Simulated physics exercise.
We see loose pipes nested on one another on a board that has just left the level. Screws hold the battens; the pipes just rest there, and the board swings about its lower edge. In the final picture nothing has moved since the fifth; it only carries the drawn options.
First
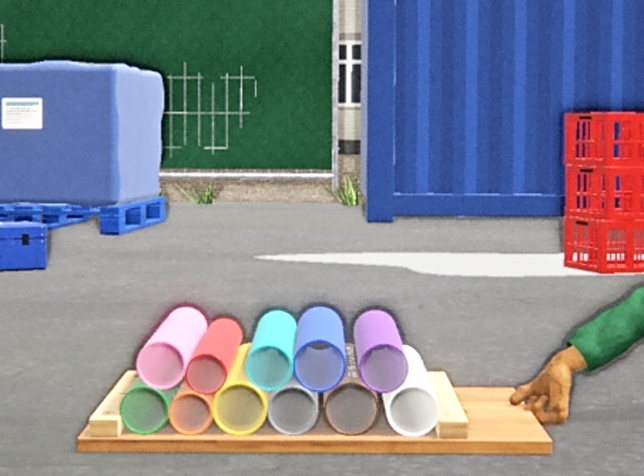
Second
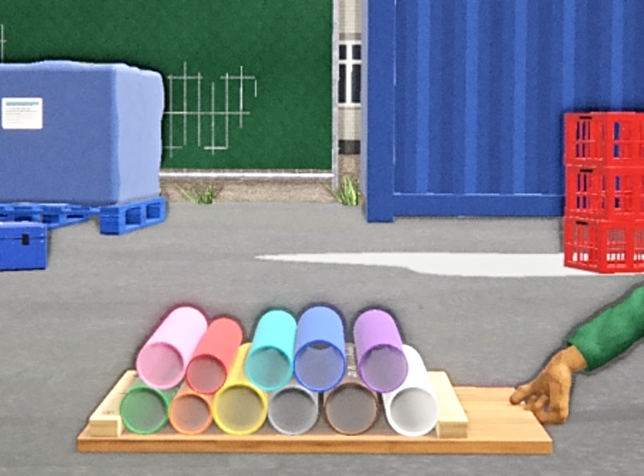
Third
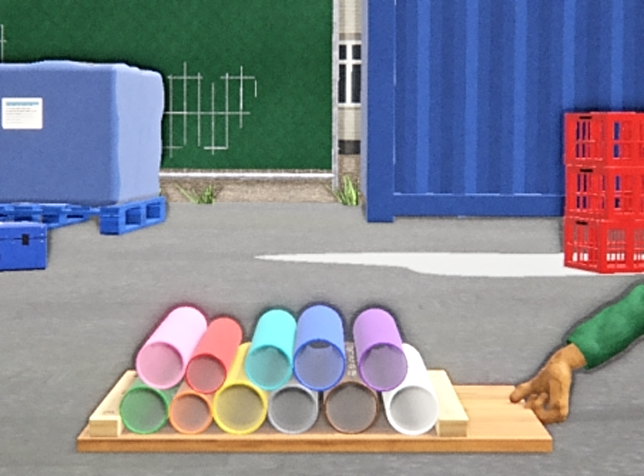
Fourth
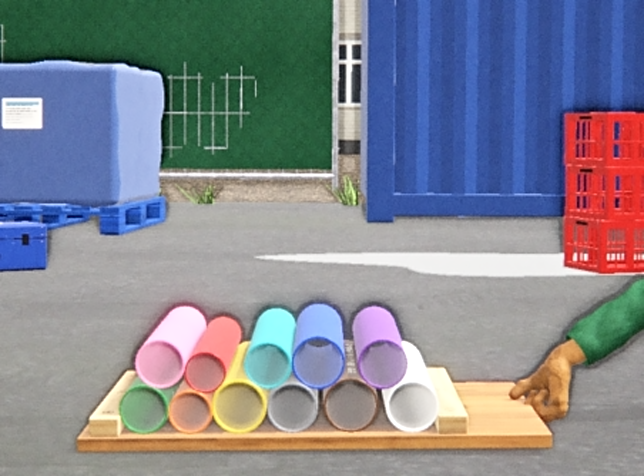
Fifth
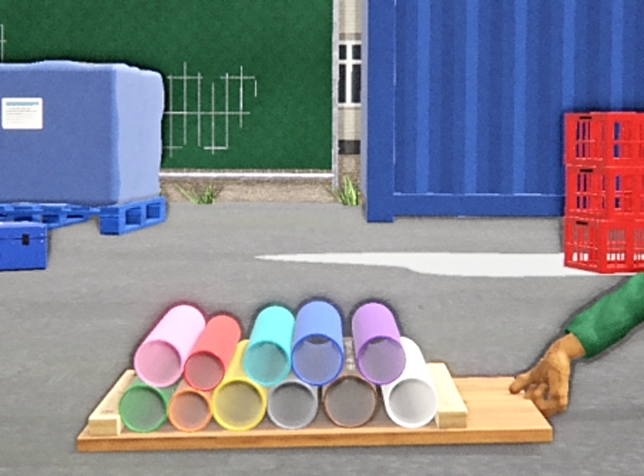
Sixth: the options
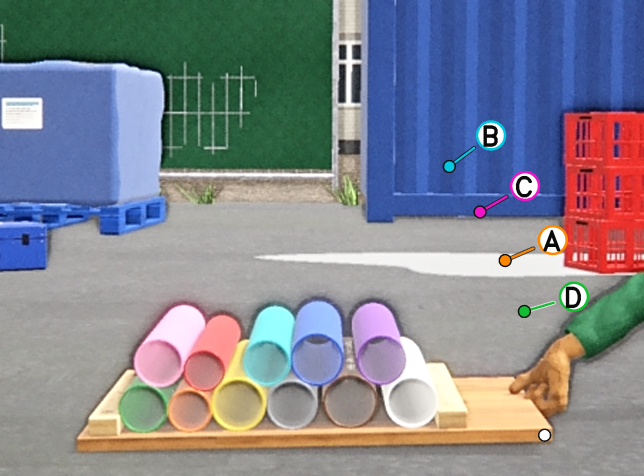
Wooden board stacked with two rows of colourful pipes rising very slightly at its right end, a green-sleeved hand gripping that end.
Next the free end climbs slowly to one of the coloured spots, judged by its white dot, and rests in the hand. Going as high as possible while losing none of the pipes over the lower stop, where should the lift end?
D is the limit.
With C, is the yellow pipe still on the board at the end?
Yes.
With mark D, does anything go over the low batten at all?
No, at D.
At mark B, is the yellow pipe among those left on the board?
The yellow pipe: Yes.
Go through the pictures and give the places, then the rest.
Board (315, 409); green pipe (145, 410); orange pipe (191, 413), in the first picture.
Orange pipe (191, 413); yellow pipe (240, 408), in the second picture.
Board (315, 408); brown pipe (351, 407); white pipe (413, 409); red pipe (206, 373), in the third picture.
Board (315, 406); green pipe (144, 410); orange pipe (190, 412), in the fourth picture.
Board (315, 403); green pipe (143, 409); orange pipe (190, 410), in the fifth picture.
On the marked copy, A at (505, 260); B at (449, 167); C at (480, 212); D at (524, 312); the white dot at (545, 435).
Following D. Soon after the start, board at 13°.
Later, board at 17°.
In the end, board at 17°, none over the low batten.
As for the rest, A two over the low batten (red, pink); B five over the low batten; C four over the low batten (red, pink, turquoise, blue).
